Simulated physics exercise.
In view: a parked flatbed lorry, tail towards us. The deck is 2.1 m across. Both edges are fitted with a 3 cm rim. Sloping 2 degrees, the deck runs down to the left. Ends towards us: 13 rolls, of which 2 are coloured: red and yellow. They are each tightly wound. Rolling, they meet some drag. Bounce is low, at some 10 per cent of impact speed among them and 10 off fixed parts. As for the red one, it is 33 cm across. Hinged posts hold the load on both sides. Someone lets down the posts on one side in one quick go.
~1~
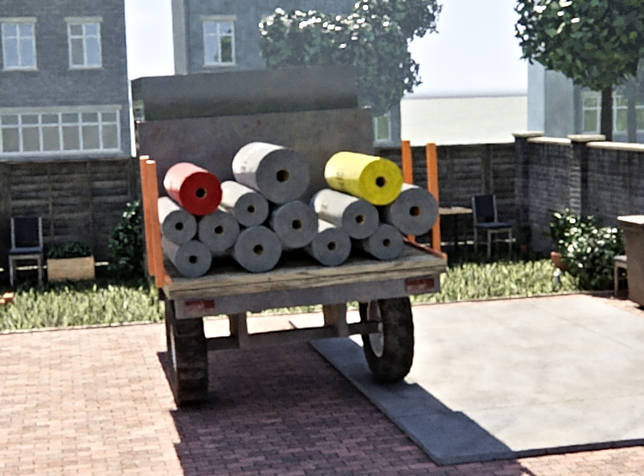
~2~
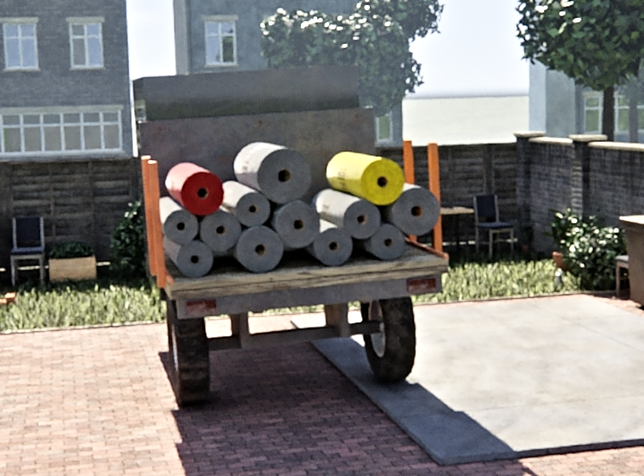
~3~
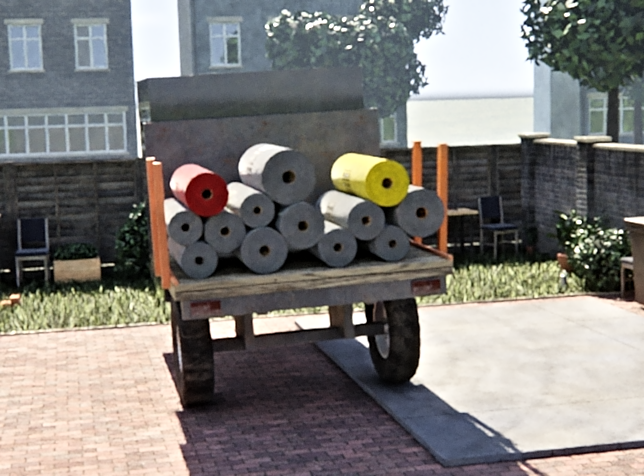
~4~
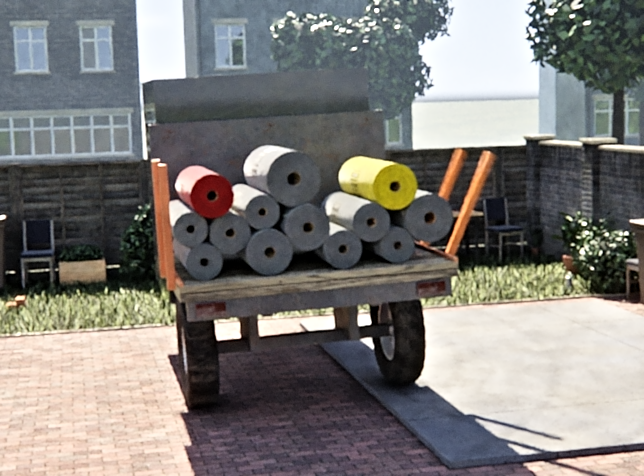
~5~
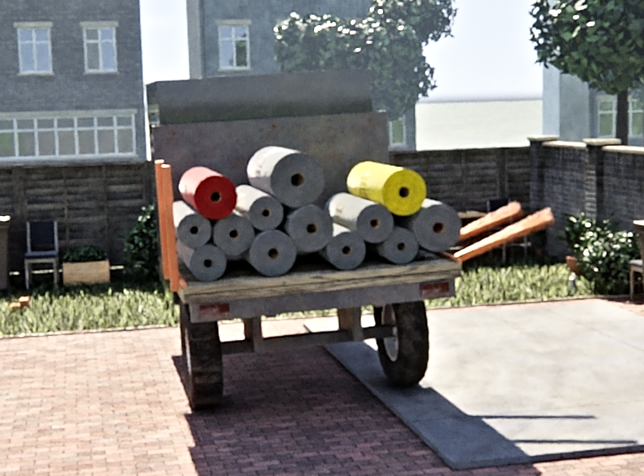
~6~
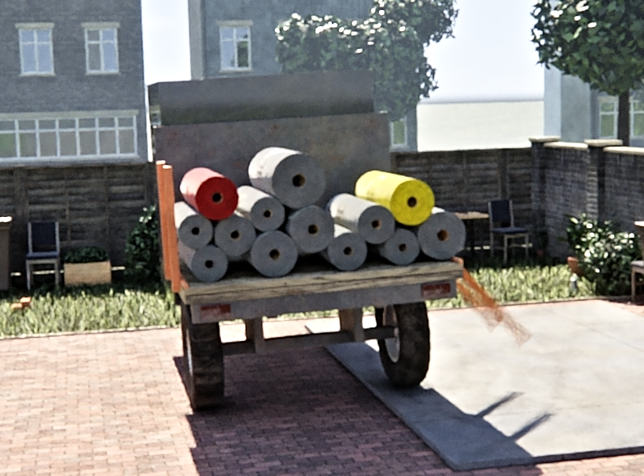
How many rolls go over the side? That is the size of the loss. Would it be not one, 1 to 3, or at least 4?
It would be not one.
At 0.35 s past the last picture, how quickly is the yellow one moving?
Estimate: Some 0.0 m/s.
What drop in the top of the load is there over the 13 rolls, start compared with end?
0 cm.
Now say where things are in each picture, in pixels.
The first frame shows red at (201, 193), yellow at (380, 182); sides still shut; the deck slopes 2° down to the left; 4 of the 13 make up the bottom layer.
The second frame shows red at (202, 193), yellow at (382, 182); both sides upright.
The third frame shows red at (207, 194), yellow at (387, 183); sides still shut.
The fourth frame shows red at (212, 196), yellow at (395, 187); right posts out by 25°, tip at (485, 157).
The fifth frame shows red at (216, 197), yellow at (403, 192); right posts out by 70°, tip at (543, 217).
The sixth frame shows red at (217, 198), yellow at (412, 202); right posts out by 140°, tip at (519, 335).
Then, 0.4 s after the last picture, red is up on others, 30 cm from the left edge; yellow is up on others, 35 cm from the right edge; 0 off so far.
At rest (0.8 s after the last picture), red is up on others, 30 cm from the left edge; yellow is up on others, 35 cm from the right edge; 0 off so far.
